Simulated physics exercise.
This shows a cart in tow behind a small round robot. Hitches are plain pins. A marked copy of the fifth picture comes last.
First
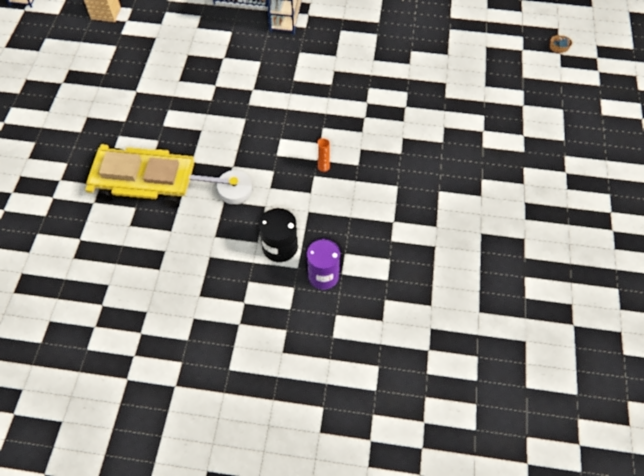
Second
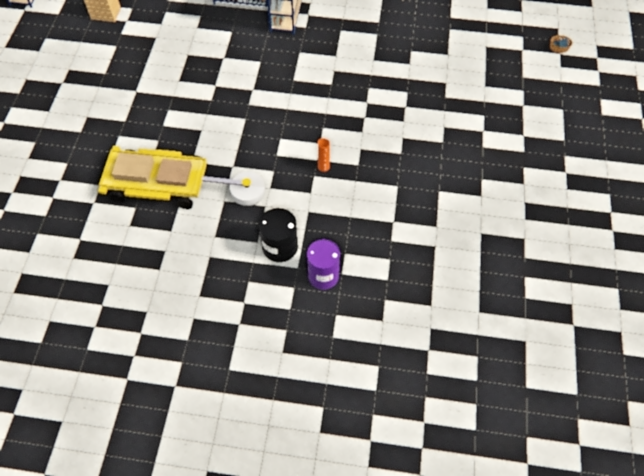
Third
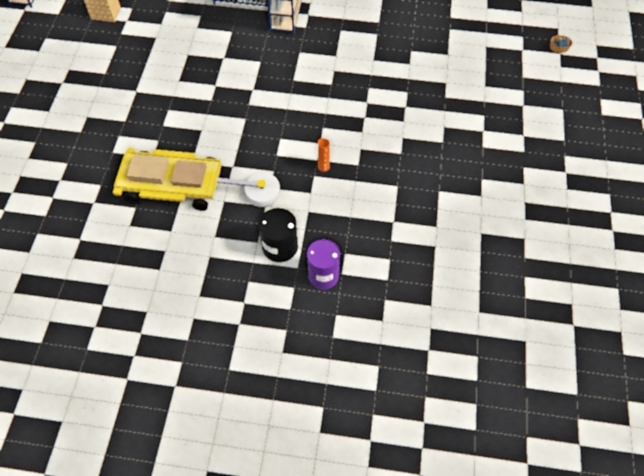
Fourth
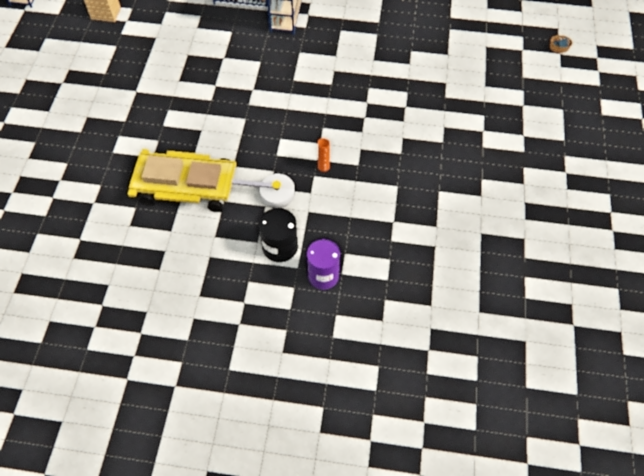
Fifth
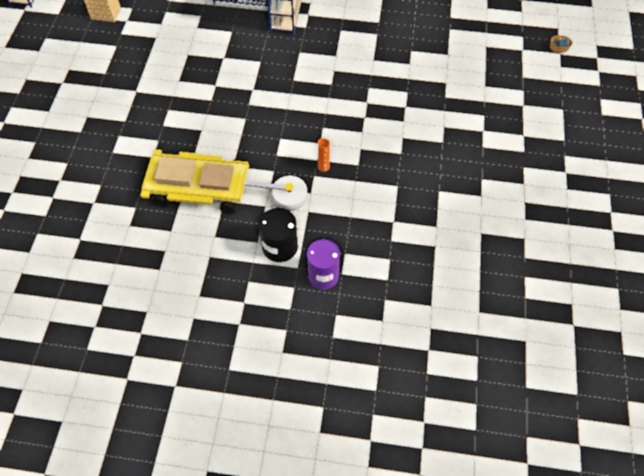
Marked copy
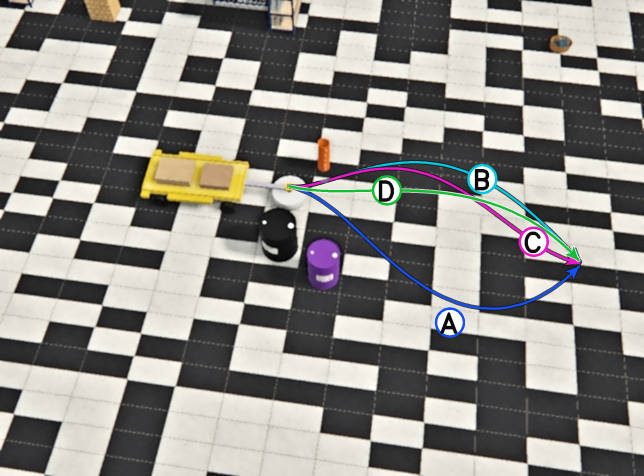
A yellow cart carrying two tan blocks sits left of centre on a floor of black and white tiles, seen from high above at an angle. A small round white robot is joined to its right side, with an orange post beyond and a black drum and a purple drum nearer the viewer. The robot tows the cart steadily rightward, passing just behind the black drum, while everything else and the camera stay still.
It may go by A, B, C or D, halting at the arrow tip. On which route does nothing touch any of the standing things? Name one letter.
D is the clean one.
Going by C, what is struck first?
First the orange post.
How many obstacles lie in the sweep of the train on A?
In all, two.
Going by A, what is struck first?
The black drum.
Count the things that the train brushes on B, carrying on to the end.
In all, one.
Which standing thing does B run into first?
The orange post.
On the marked copy, A from (289, 186) via (424, 287) to (579, 266); B from (289, 186) via (446, 166) to (580, 262); C from (289, 186) via (439, 179) to (579, 263); D from (289, 186) via (440, 193) to (579, 260).
Taking D. A third of the way, robot (395, 196), cart (300, 186).
Two thirds of the way, robot (500, 213), cart (406, 194).
When it is over, robot (578, 268), cart (490, 217); nothing has been touched.
As for the rest, A meets the black drum and purple drum; B meets the orange post; C meets the orange post.
